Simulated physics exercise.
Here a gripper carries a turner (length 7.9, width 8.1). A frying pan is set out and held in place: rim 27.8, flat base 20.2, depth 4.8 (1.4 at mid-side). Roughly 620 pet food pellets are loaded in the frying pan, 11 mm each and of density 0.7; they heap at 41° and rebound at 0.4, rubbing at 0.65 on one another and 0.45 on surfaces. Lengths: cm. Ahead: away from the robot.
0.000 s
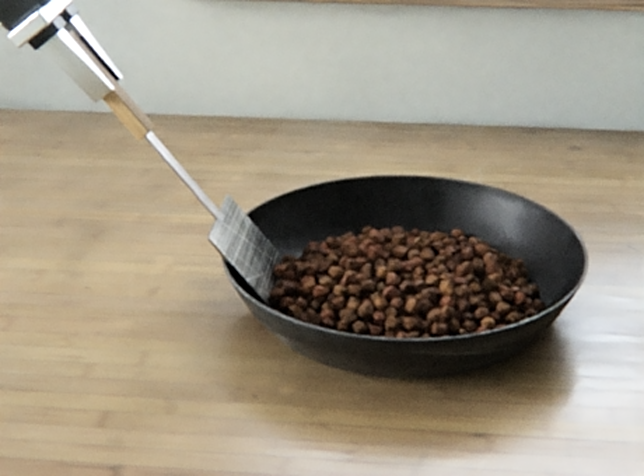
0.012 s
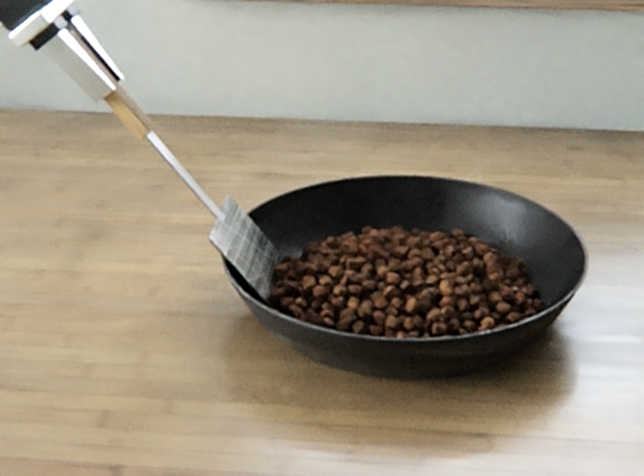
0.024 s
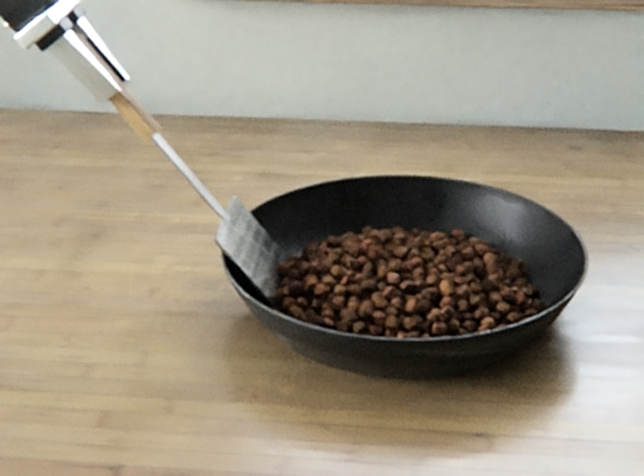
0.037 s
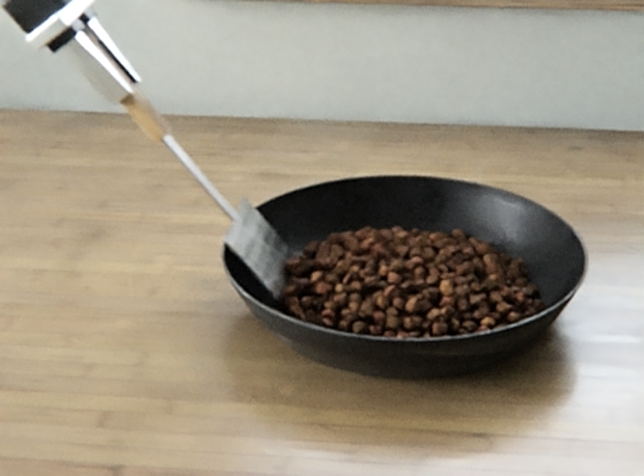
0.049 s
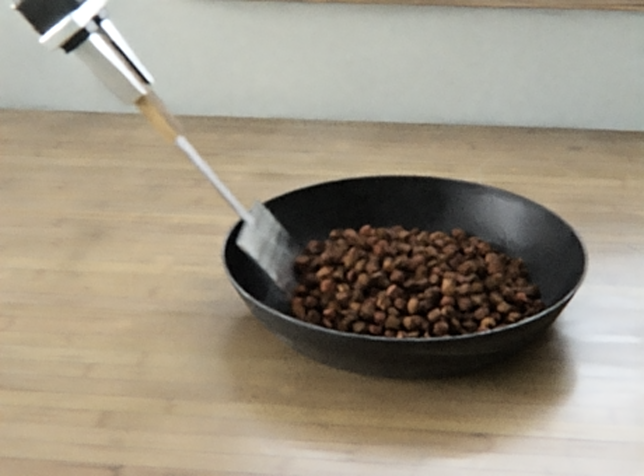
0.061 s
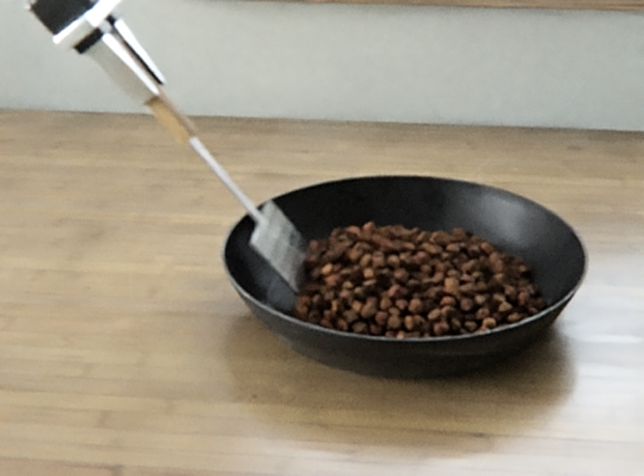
On a wooden surface against a pale wall, a black frying pan holds a heap of small brown pellets, with a gripper's flat turner resting inside its left edge. The turner stays still at first, then slides a short way right, nudging the nearest pellets slightly while the pan stays put.
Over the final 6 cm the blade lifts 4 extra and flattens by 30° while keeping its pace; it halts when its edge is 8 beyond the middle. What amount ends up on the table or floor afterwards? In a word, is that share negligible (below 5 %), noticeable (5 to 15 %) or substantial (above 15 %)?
In a word, noticeable.
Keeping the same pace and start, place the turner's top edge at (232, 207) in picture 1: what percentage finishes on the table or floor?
I'd estimate around 5 per cent.
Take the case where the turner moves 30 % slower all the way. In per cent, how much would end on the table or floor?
Then about 0 per cent.
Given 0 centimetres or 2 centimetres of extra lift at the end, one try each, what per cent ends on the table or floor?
Result, in order: Approx. 0 % and 5 %.
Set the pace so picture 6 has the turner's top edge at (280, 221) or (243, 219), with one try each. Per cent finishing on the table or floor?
Try one roughly 20 per cent; try two roughly 0 per cent.
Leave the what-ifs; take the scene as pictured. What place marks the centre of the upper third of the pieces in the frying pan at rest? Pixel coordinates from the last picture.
Look near (529, 271).
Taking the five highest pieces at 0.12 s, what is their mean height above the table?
They are around 5 cm up.
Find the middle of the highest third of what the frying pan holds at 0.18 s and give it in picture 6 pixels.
I'd say close to (474, 266).
By 0.12 s, sloping 52°, highest piece 5 above the table; 615 in the frying pan.
By 0.18 s, sloping 43°, highest piece 6 above the table; 615 in the frying pan.
By 0.42 s, sloping 22°, highest piece 7 above the table; 555 in the frying pan, 56 on the table or floor, 4 on the blade or in flight.
By 1.47 s, sloping 22°, highest piece 6 above the table; 554 in the frying pan, 61 on the table or floor.
Final count, 554 in the frying pan, 61 on the table or floor. That is 10 % on the table or floor.
